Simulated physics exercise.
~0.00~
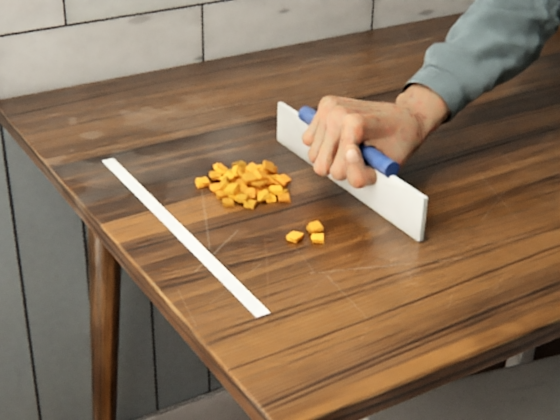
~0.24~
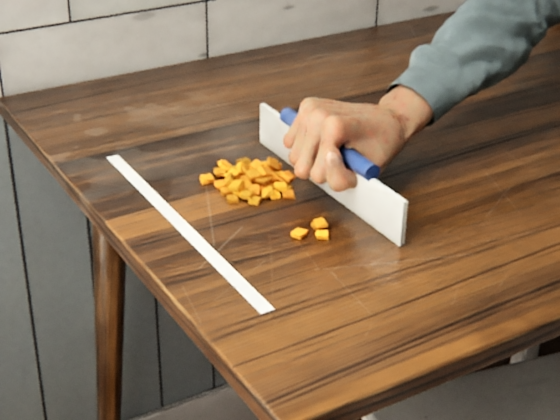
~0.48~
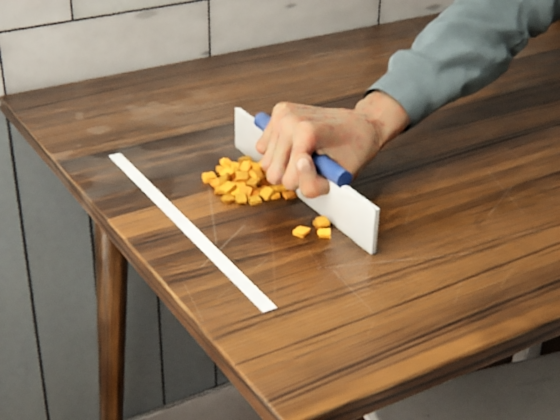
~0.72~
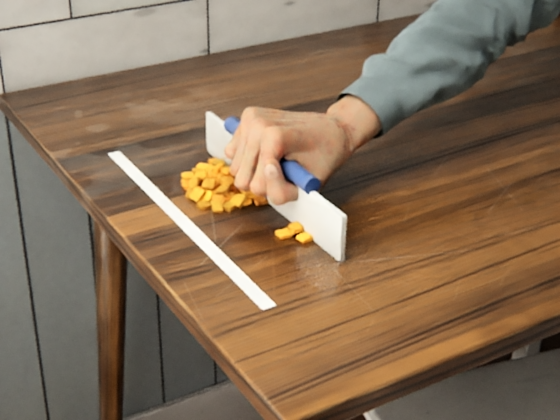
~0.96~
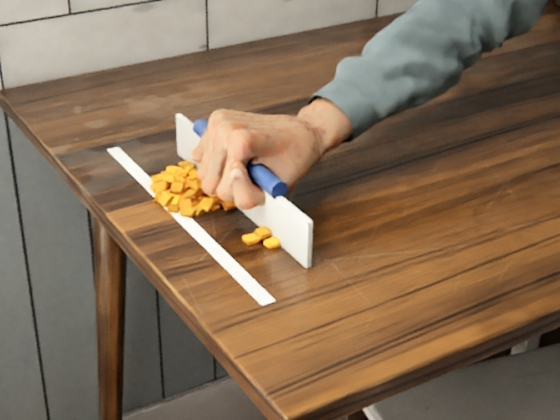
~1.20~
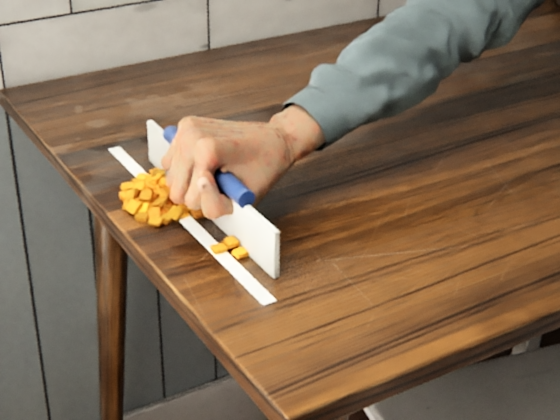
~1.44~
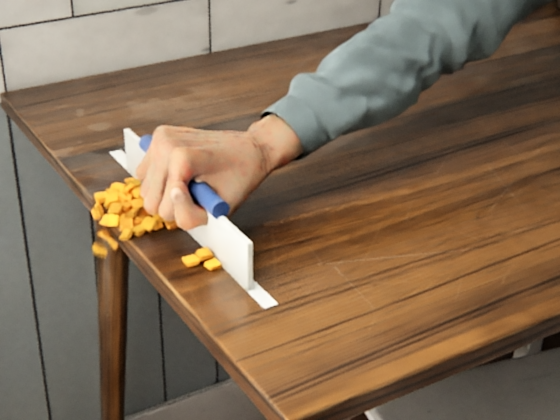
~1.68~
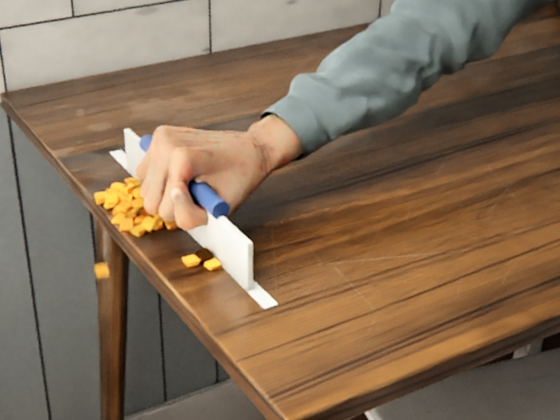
A hand in a grey-green sleeve slid a white scraper with a blue handle left across a wooden table, pushing orange chunks ahead of it, then stopped on the white tape as some of the larger pile fell off the edge and the smaller cluster stayed on.
